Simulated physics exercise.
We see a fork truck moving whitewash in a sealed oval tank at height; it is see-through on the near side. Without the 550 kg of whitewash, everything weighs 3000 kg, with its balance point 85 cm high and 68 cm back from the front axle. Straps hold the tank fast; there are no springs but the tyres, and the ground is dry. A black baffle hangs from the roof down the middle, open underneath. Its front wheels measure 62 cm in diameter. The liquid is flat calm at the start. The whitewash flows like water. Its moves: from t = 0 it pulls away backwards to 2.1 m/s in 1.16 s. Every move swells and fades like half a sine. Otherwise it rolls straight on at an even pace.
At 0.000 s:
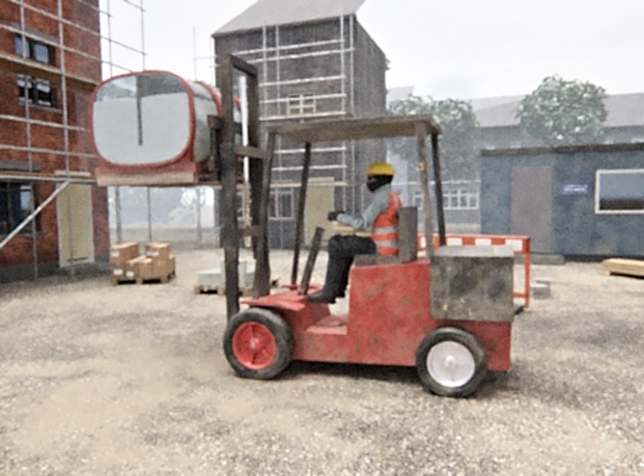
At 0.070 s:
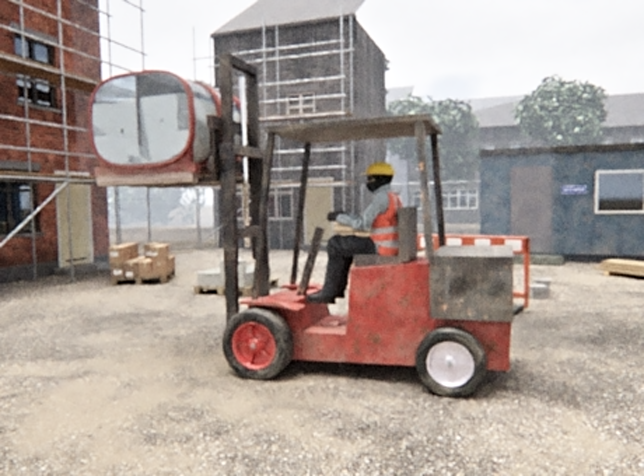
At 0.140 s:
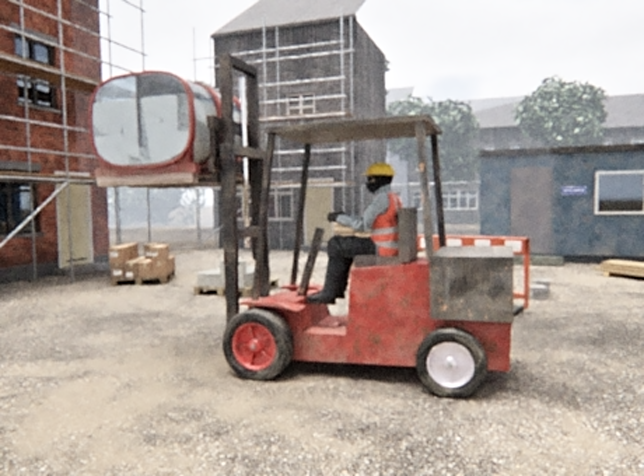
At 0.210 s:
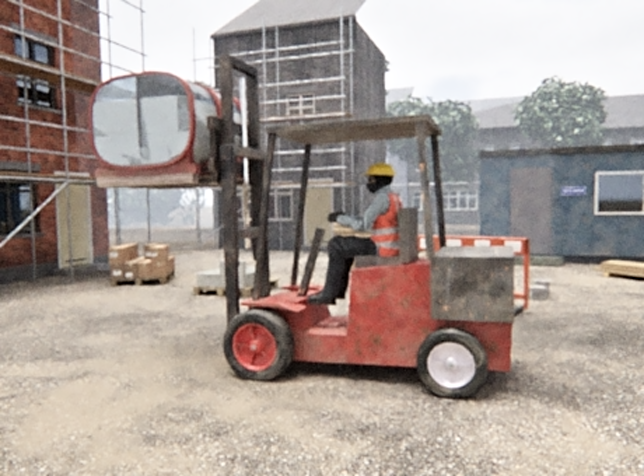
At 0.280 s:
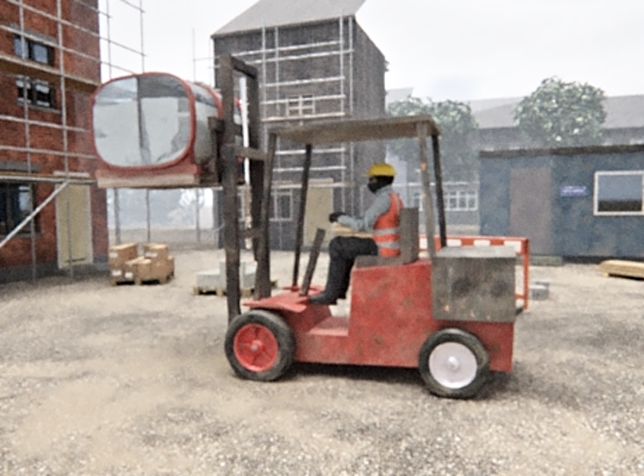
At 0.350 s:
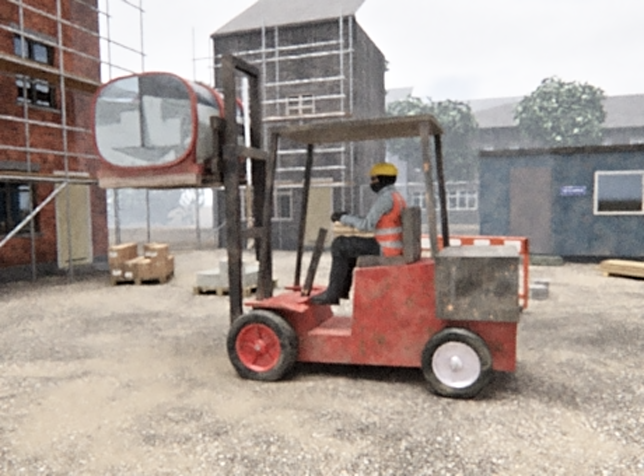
A red forklift carrying a raised see-through tank begins rolling slowly backwards to the right.
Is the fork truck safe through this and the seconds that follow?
It keeps its wheels down.
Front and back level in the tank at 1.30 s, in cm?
About 66 cm in front and 50 cm behind.
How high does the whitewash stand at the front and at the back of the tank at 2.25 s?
About 56 cm in front and 60 cm behind.
By 0.55 s the lean is 1° nose down, wheels down; the liquid stands 71 cm on the front, 47 cm on the back.
By 1.30 s the lean is 0°, wheels down; the liquid stands 66 cm on the front, 51 cm on the back.
By 2.25 s the lean is 0°, wheels down; the liquid stands 55 cm on the front, 61 cm on the back.
By 4.14 s no wheel has left the ground; at worst the lighter axle bore 2 per cent of the weight.
